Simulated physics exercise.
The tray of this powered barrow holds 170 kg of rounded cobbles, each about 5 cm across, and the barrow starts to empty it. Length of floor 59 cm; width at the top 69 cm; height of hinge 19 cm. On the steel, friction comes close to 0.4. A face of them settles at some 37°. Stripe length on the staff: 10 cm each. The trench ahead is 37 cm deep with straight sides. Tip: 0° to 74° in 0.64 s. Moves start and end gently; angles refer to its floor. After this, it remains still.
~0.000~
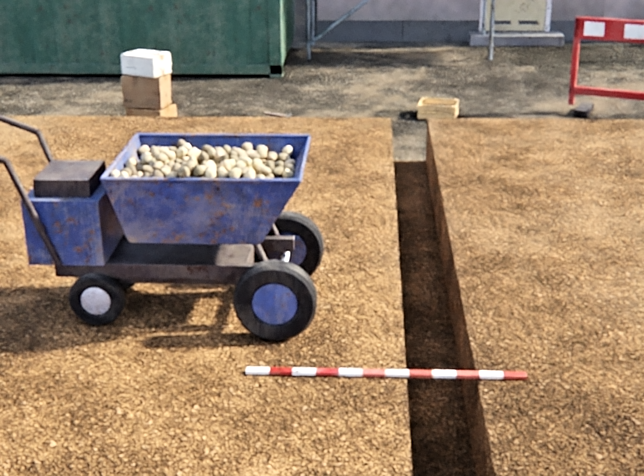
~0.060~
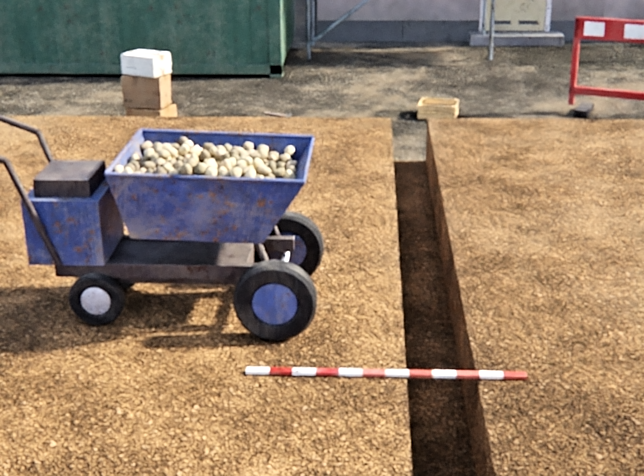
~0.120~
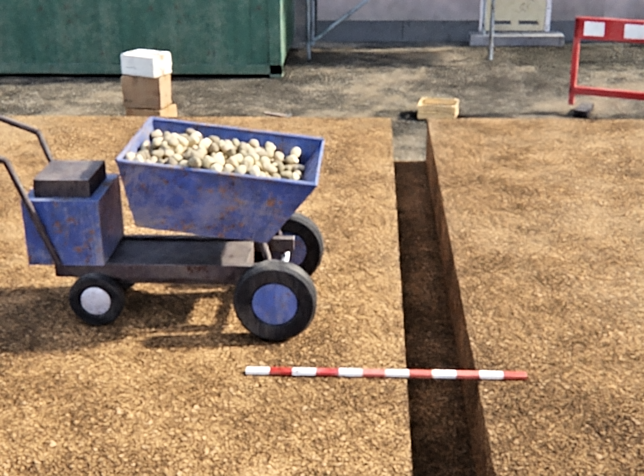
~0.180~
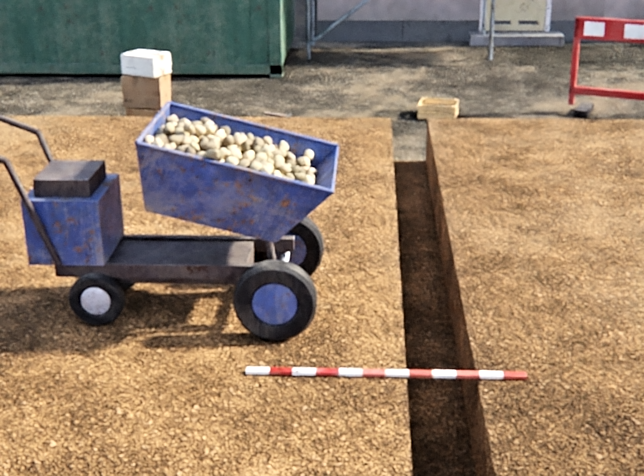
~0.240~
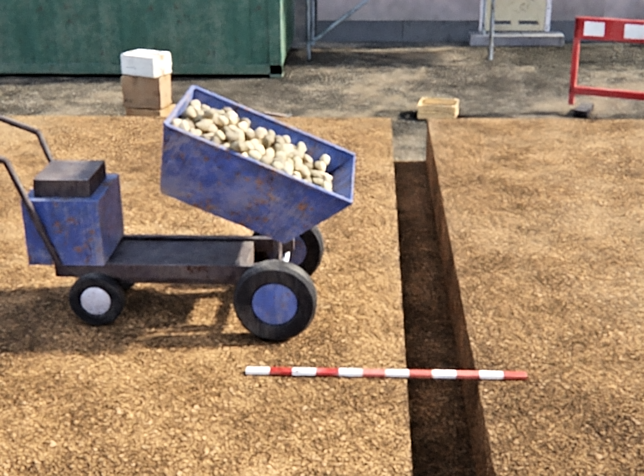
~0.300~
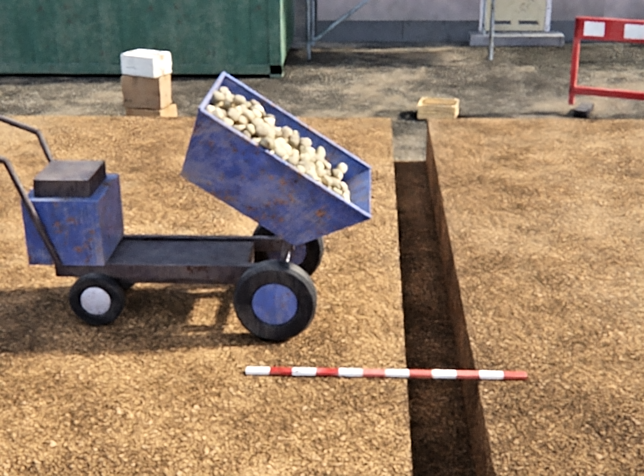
The footage shows a blue powered barrow standing on brown ground left of a narrow trench, a red-and-white staff nearby; its tray of rounded, pale cobbles shifts right and tilts steadily, the rear end rising high while the wheels stay still.
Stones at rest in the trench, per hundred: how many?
Approx. 52 %.
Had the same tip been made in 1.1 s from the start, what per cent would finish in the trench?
Roughly 70 per cent.
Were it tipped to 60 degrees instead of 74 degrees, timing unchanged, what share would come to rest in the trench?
Then close to 30 per cent.
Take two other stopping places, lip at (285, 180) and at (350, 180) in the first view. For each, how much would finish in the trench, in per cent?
Roughly 65 in a hundred from the first, 20 in a hundred from the second.
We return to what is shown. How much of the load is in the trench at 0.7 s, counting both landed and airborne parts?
Close to 25 per cent has got there by then.
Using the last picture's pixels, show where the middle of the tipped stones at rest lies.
Their middle ends up near (458, 340).
After 0.5 s the floor is at 62°; 100 % in the tray; the foremost stones are at (391, 233).
After 0.7 s the floor is at 74°; 58 % in the tray, 27 % in the trench, 16 % past the trench; the foremost stones are at (505, 310).
After 1.1 s the floor is at 74°; 16 % in the tray, 35 % in the trench, 49 % past the trench; the foremost stones are past the picture's edge.
After 3.0 s the floor is at 74°; 0 % in the tray, 52 % in the trench, 48 % past the trench; the foremost stones are past the picture's edge.
